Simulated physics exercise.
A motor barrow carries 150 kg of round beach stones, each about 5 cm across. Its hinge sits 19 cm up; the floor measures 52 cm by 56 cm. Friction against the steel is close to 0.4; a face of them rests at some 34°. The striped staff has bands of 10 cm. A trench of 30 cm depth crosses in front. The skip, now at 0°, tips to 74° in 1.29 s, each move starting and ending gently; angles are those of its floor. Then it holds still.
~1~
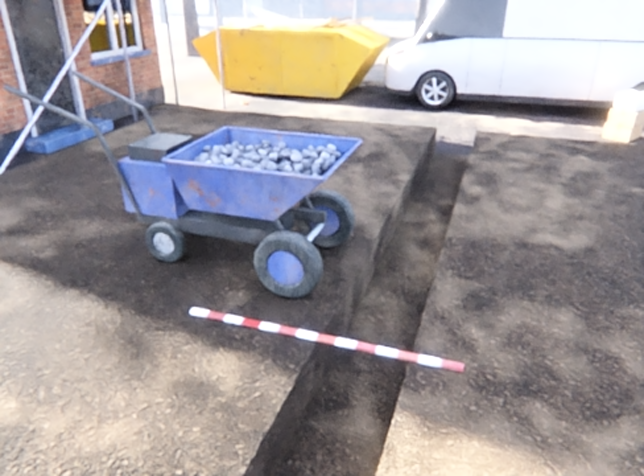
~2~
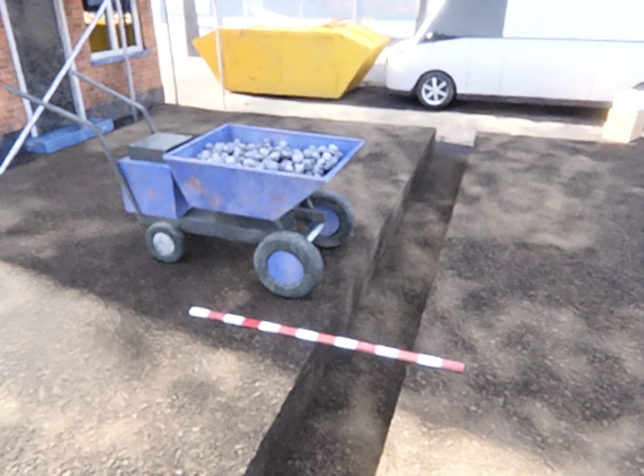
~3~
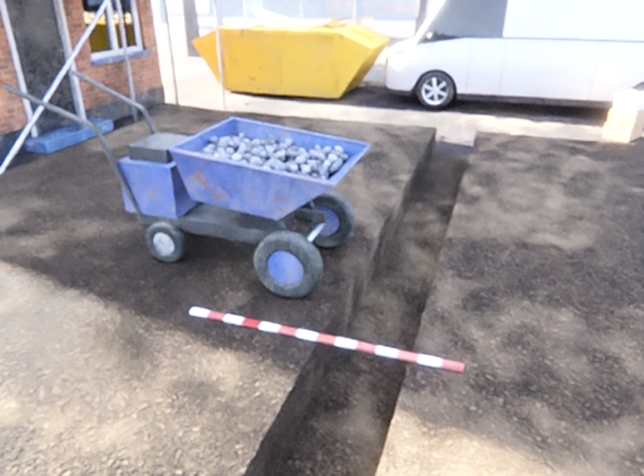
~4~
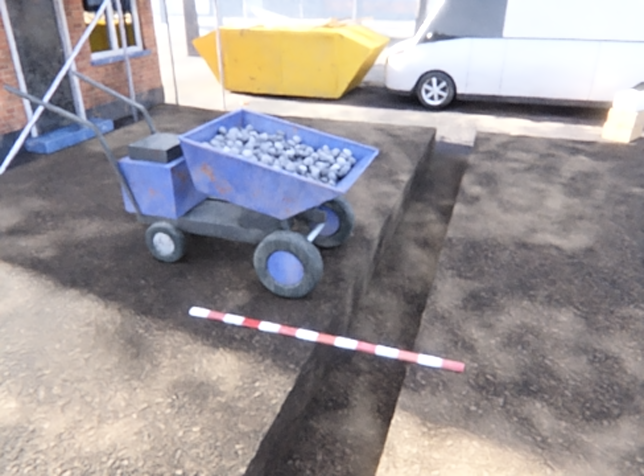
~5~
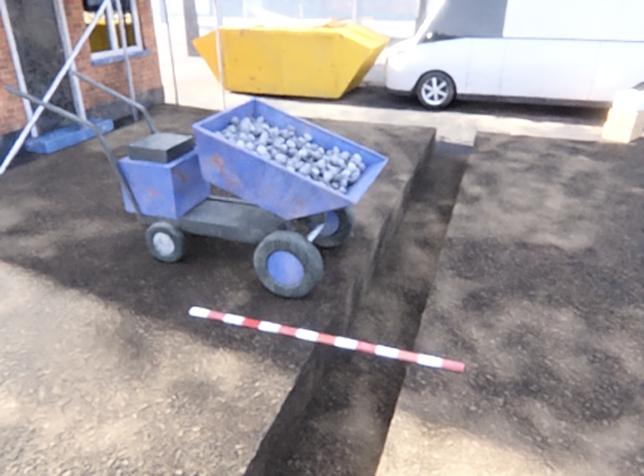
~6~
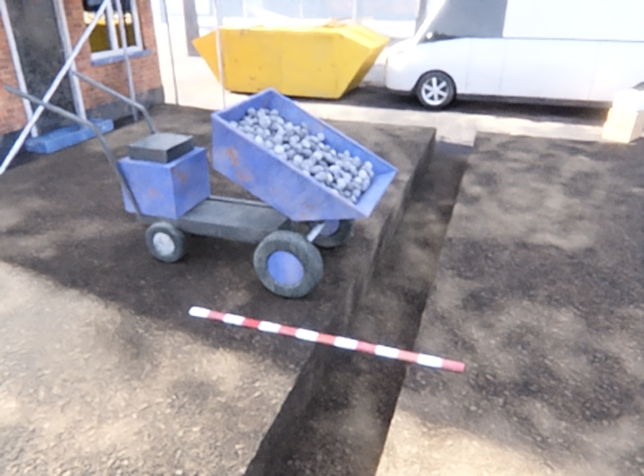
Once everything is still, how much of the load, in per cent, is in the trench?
Some 43 per cent of it.
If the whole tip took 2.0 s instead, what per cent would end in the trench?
Then about 45 per cent.
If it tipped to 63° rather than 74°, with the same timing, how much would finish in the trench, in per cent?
In that case some 40 per cent.
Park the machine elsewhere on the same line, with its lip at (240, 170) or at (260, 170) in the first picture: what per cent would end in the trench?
Near 85 per cent from the first place, 100 from the second.
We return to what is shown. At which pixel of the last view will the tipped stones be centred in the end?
Near (451, 290).
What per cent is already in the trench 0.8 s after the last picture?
Some 30 per cent.
Then, 0.4 s after the last picture the floor is at 63°, 99 % in the skip, 1 % in the trench; the foremost stones are at (418, 253).
Then, 0.8 s after the last picture the floor is at 74°, 25 % in the skip, 28 % in the trench, 47 % past the trench; the foremost stones are at (535, 302).
Then, 1.2 s after the last picture the floor is at 74°, 1 % in the skip, 41 % in the trench, 58 % past the trench; the foremost stones are at (638, 337).
Then, 3.2 s after the last picture the floor is at 74°, 0 % in the skip, 43 % in the trench, 57 % past the trench; the foremost stones are past the picture's edge.
